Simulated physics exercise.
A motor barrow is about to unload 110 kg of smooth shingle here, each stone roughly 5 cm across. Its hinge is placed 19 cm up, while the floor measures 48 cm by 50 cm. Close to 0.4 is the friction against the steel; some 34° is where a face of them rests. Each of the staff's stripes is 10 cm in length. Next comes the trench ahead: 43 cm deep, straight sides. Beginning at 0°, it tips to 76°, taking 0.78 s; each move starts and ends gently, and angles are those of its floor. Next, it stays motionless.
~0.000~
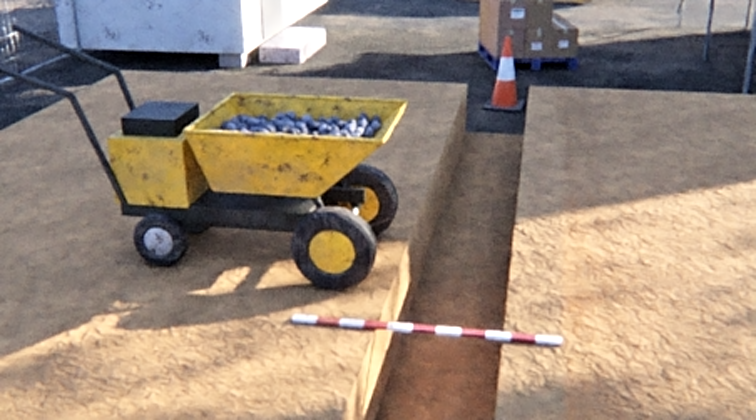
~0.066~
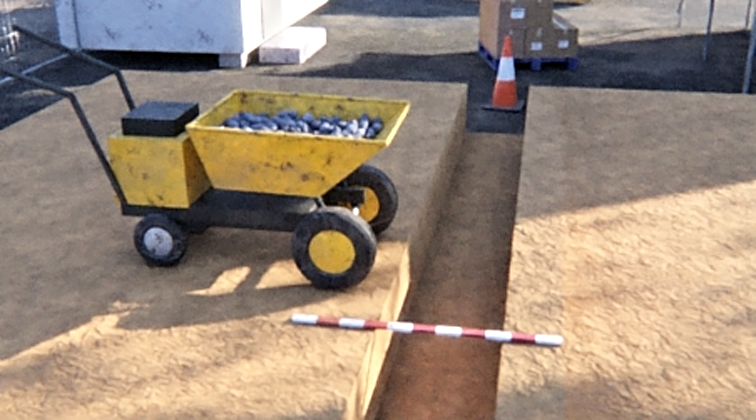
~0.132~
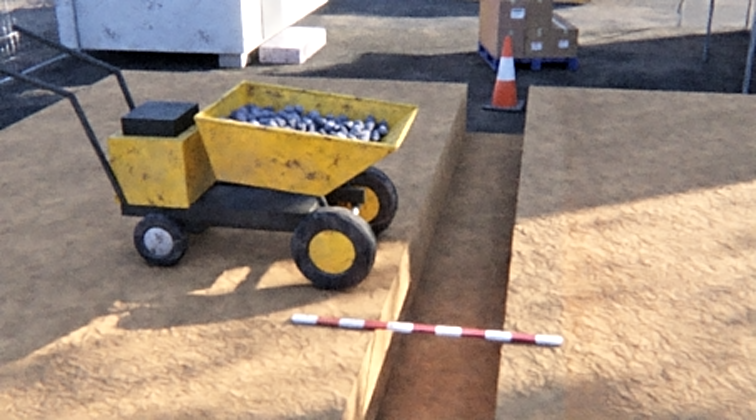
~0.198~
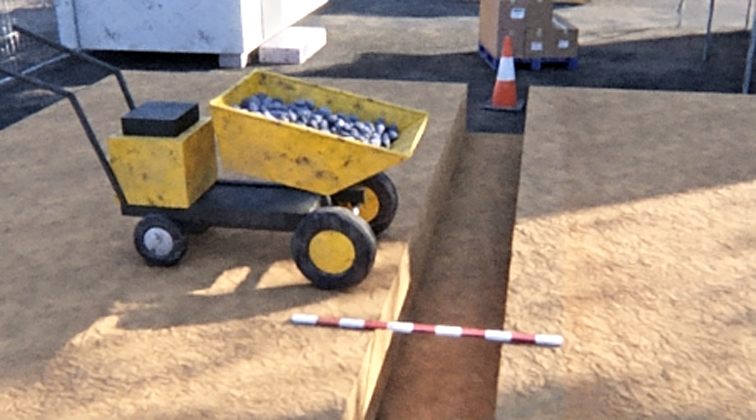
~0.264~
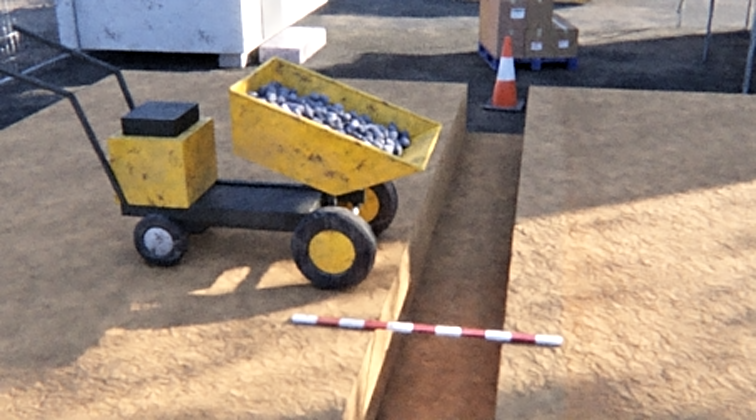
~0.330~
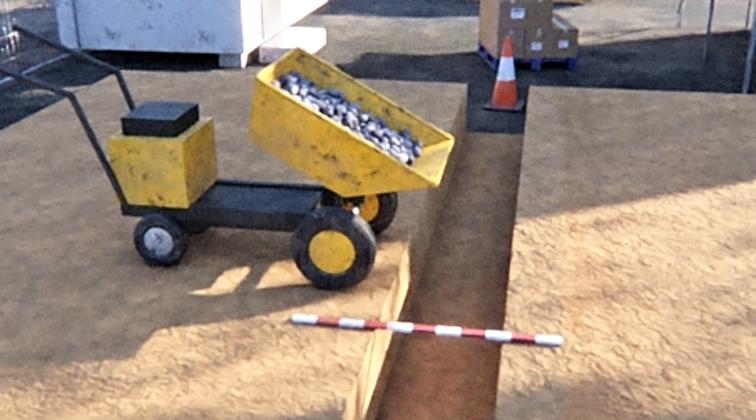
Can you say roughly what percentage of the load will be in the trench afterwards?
Roughly 60 per cent, I would say.
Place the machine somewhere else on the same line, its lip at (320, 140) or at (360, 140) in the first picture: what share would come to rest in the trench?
The first gives about 100 percent and the second about 90 percent.
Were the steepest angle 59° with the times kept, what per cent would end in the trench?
The trench would hold about 45% of it.
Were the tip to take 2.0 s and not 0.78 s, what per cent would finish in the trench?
Around 65 per cent would end in the trench.
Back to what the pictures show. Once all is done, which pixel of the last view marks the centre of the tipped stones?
Centre estimate: Around (496, 338).
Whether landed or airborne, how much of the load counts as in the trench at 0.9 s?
Some 35 per cent of the load by that point.
After 0.6 s the floor is at 64°; 100 % in the skip; the foremost stones are at (461, 233).
After 0.9 s the floor is at 76°; 47 % in the skip, 35 % in the trench, 18 % past the trench; the foremost stones are at (557, 266).
After 1.2 s the floor is at 76°; 0 % in the skip, 60 % in the trench, 40 % past the trench; the foremost stones are at (722, 294).
After 3.2 s the floor is at 76°; 0 % in the skip, 60 % in the trench, 40 % past the trench; the foremost stones are past the picture's edge.
